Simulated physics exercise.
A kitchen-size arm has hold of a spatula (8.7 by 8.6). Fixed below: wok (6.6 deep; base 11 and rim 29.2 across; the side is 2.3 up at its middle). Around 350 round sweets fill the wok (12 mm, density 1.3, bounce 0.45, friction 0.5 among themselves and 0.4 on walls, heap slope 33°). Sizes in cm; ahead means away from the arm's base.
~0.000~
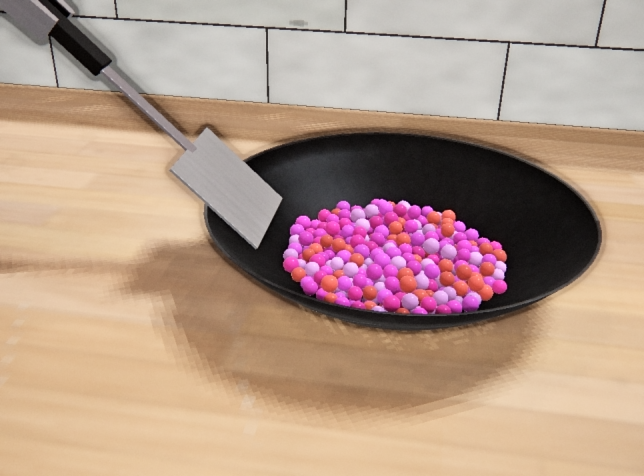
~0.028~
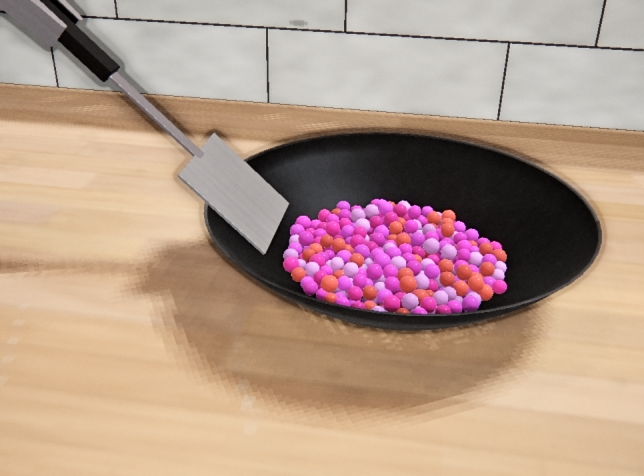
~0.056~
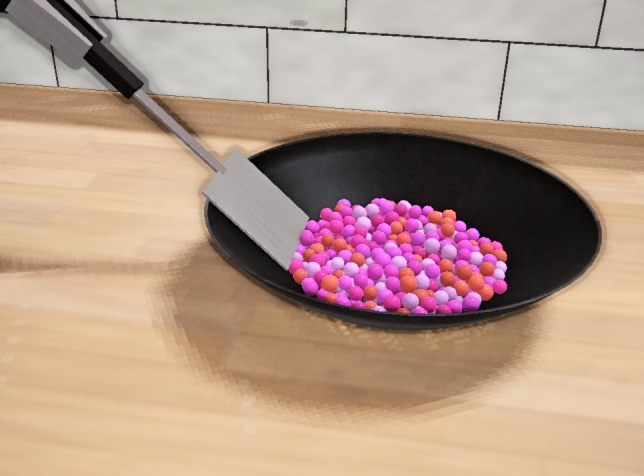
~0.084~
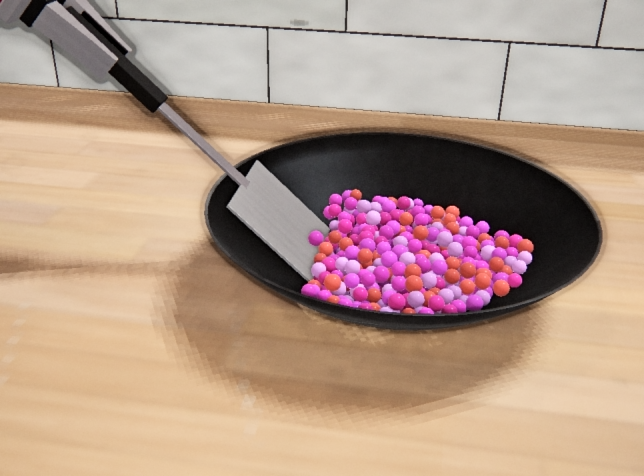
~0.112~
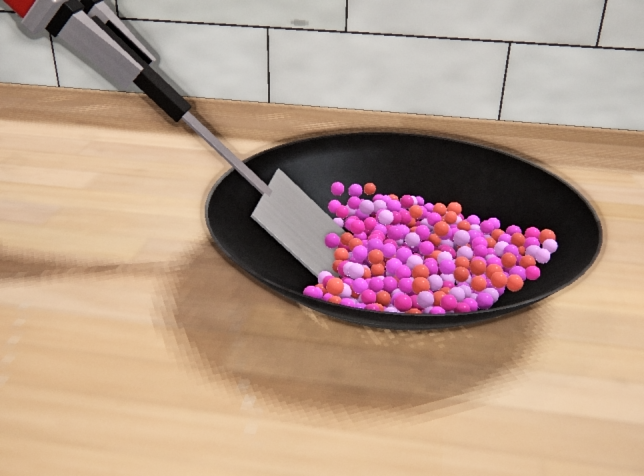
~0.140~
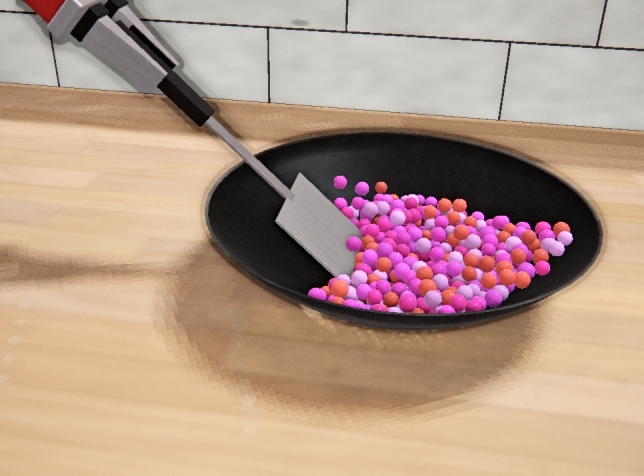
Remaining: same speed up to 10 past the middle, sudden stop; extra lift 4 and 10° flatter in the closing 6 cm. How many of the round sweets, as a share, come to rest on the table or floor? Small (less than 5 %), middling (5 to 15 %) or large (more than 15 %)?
A large share, more than 15 %, ends on the table or floor.
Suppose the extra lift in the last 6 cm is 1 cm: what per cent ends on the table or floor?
Some 15 per cent.
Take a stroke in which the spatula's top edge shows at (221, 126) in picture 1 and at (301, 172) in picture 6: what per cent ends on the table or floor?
Some 15 per cent.
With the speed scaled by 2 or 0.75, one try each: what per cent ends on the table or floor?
Some 40 and 15 per cent.
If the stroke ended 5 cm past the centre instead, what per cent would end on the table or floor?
It would be near 0 per cent.
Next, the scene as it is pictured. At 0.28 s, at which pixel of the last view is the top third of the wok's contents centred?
At about (518, 228).
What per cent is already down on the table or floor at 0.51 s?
Some 10 per cent.
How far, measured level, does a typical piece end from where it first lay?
About 5 cm.
After 0.21 s, sloping 43°, highest piece 7 above the table; 352 in the wok.
After 0.28 s, sloping 39°, highest piece 8 above the table; 352 in the wok.
After 0.51 s, sloping 33°, highest piece 9 above the table; 278 in the wok, 41 on the table or floor, 33 on the blade or in flight.
After 1.56 s, sloping 33°, highest piece 7 above the table; 278 in the wok, 74 on the table or floor.
In the end, 278 in the wok, 74 on the table or floor. That is 21 % on the table or floor.
